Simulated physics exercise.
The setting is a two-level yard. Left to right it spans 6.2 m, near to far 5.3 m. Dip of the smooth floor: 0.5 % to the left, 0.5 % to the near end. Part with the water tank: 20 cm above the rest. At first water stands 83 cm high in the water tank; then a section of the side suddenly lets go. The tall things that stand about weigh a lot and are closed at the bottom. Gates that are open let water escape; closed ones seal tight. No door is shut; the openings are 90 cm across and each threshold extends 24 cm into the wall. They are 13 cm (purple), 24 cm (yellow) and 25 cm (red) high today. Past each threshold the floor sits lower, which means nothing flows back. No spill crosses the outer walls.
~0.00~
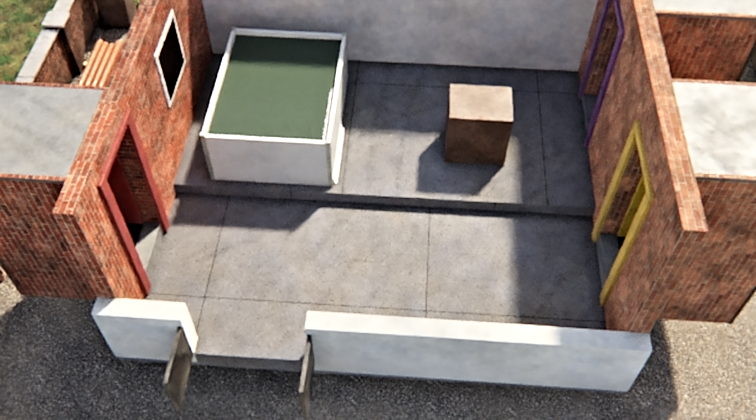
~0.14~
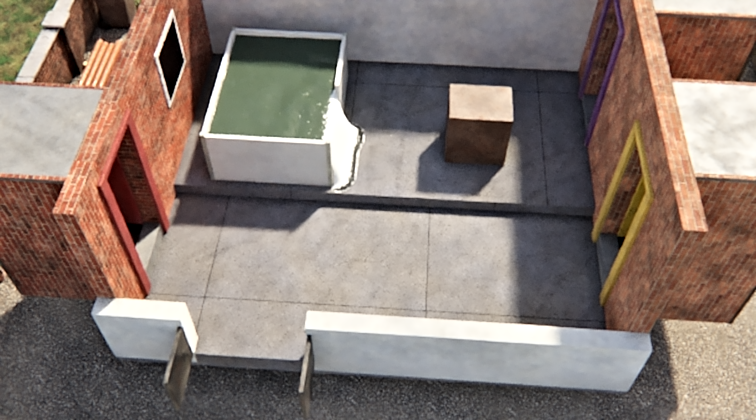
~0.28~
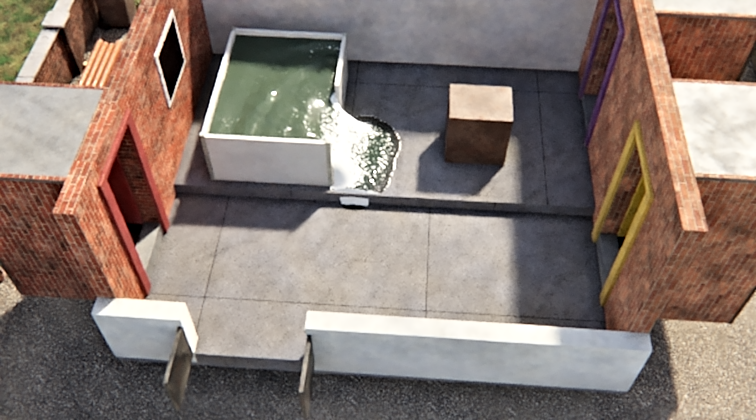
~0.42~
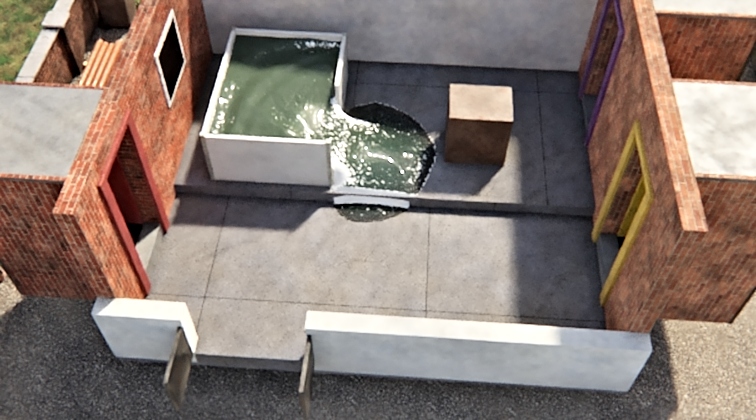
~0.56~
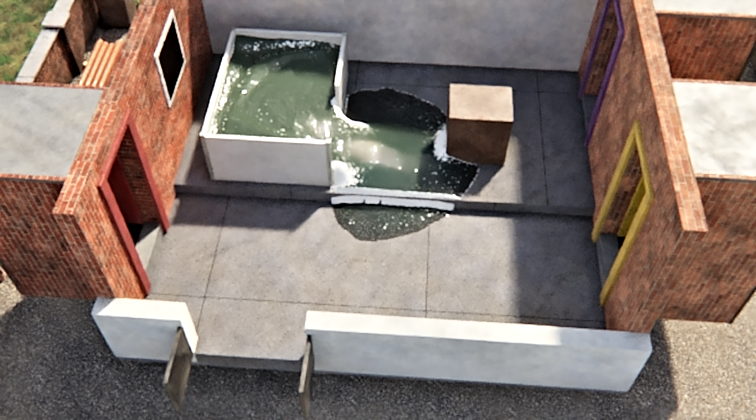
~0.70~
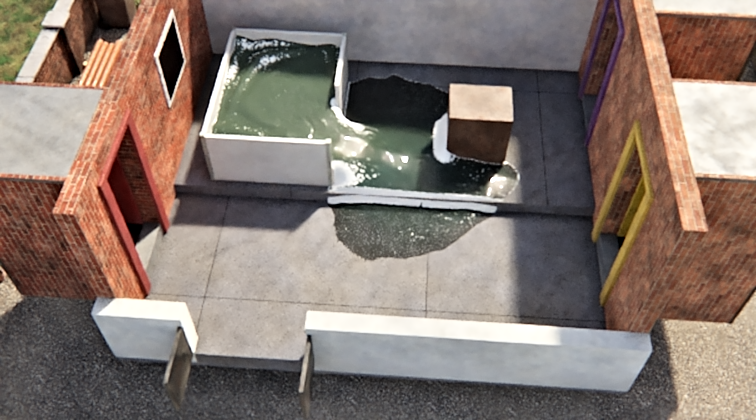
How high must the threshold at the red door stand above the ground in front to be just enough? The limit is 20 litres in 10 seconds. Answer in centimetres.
15 cm.
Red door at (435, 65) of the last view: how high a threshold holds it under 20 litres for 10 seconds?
You'd want it roughly 17 cm high.
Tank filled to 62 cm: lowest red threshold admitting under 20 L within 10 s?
I'd say close to 10.0 cm.
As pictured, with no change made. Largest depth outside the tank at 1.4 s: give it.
Up to some 46 centimetres, I'd say.
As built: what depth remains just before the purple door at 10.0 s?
Lab note: Depth approx. 3.5 cm.
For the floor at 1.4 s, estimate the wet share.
45 %.
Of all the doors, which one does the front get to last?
Last comes the red one.
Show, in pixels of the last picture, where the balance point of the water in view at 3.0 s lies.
The centre of all the water is around (411, 173).
After 1.4 s water covers 45 % of the floor, deepest (46 cm) near (443, 155); it has not reached the red door.
After 3.0 s water covers 60 % of the floor, deepest (38 cm) near (570, 278); it has not reached the red door.
After 10.0 s water covers 100 % of the floor, deepest (24 cm) near (136, 333); 16 cm at the red door, 0 litres in over its 25 cm threshold.
At the red door as built, the water arrived by 5.2 s and peaked near 22 cm at 7.6 s.
Run again over the same 10 s with other heights there, 48 litres in over 13 cm, 6 litres over 18 cm. The limit of 20 litres is kept from about 15 cm up.
